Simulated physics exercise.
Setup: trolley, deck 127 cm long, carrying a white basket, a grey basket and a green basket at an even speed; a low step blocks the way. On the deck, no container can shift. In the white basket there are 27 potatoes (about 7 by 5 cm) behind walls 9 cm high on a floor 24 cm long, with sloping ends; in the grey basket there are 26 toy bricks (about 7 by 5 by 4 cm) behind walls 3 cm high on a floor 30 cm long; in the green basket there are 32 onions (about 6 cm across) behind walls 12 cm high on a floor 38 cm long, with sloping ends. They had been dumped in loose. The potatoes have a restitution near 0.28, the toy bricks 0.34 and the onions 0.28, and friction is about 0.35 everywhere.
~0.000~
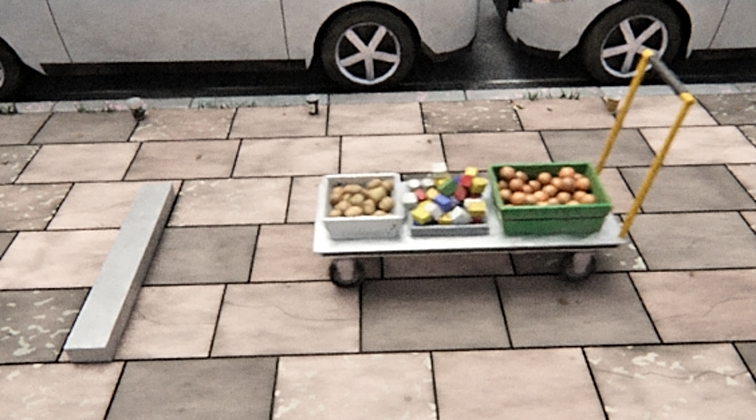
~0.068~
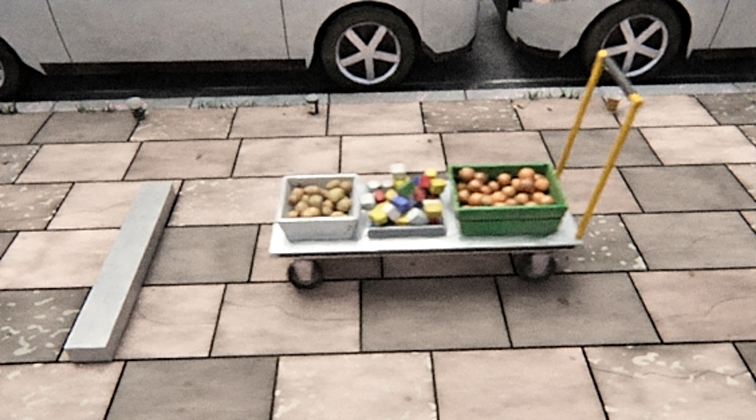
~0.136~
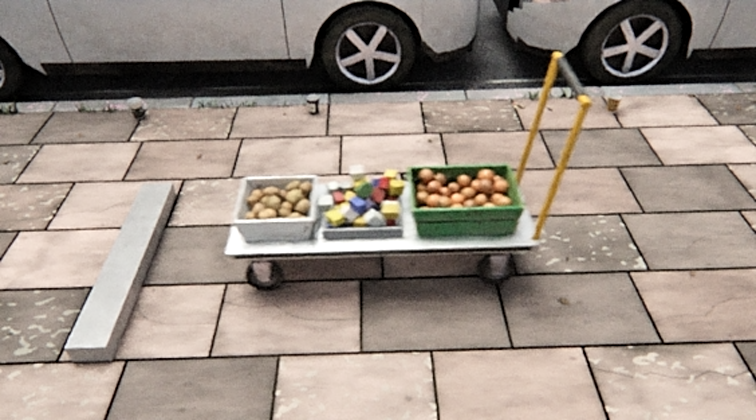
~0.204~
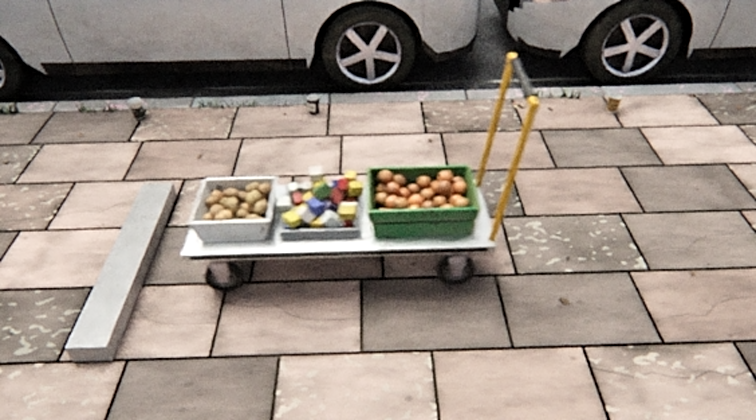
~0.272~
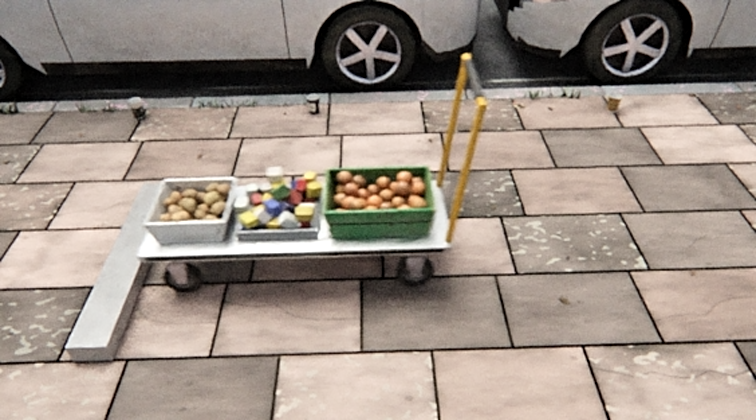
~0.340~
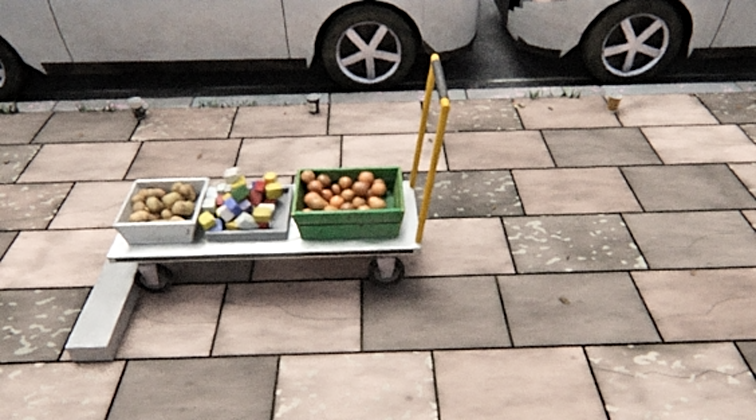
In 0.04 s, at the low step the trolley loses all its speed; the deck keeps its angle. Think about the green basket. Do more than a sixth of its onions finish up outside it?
No.
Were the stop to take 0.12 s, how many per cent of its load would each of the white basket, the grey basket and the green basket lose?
White basket 0, grey basket 30, green basket 0 %.
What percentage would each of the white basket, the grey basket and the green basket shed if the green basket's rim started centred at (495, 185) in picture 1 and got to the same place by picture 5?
White basket 0 %, grey basket 20 %, green basket 0 %.
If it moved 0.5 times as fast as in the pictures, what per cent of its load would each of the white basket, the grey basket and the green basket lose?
In that case white basket 0, grey basket 20, green basket 0 per cent.
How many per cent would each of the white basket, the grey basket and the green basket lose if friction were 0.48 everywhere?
In that setup white basket sheds 10 percent, grey basket sheds 30 percent, and green basket sheds 10 percent.
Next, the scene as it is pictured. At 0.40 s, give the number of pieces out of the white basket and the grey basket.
Estimate at that time - white basket 0, grey basket 1, give or take.
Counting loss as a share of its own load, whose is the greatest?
Answer: The grey basket.
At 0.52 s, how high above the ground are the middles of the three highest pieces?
I'd say near 54 cm.
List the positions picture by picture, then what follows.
In the first frame (each is followed by its nearest rim corner in this view), green basket, (503, 208); grey basket, (413, 227); 84 cm short of the stop; none out.
The second frame shows green basket, (459, 209); grey basket, (369, 228); 66 cm short of the stop.
The third frame shows green basket, (415, 210); grey basket, (326, 230); 48 cm short of the stop.
The fourth frame shows green basket, (370, 211); grey basket, (283, 231); 30 cm short of the stop.
The fifth frame shows green basket, (326, 212); grey basket, (239, 232); 12 cm short of the stop.
The sixth frame shows green basket, (294, 213); grey basket, (209, 233); stopped; 1 out, the lowest brick at (209, 206).
After 0.40 s, white basket 27 in, 0 out, grey basket 25 in, 1 out and green basket 32 in, 0 out.
After 0.52 s, white basket 25 in, 2 out, grey basket 21 in, 5 out and green basket 31 in, 1 out.
After 0.75 s, white basket 24 in, 3 out, grey basket 18 in, 8 out and green basket 30 in, 2 out.
Final count (at 1.25 s), white basket 24 in, 3 out, grey basket 19 in, 7 out and green basket 30 in, 2 out. Asked share, 2 of 32, 6 per cent.
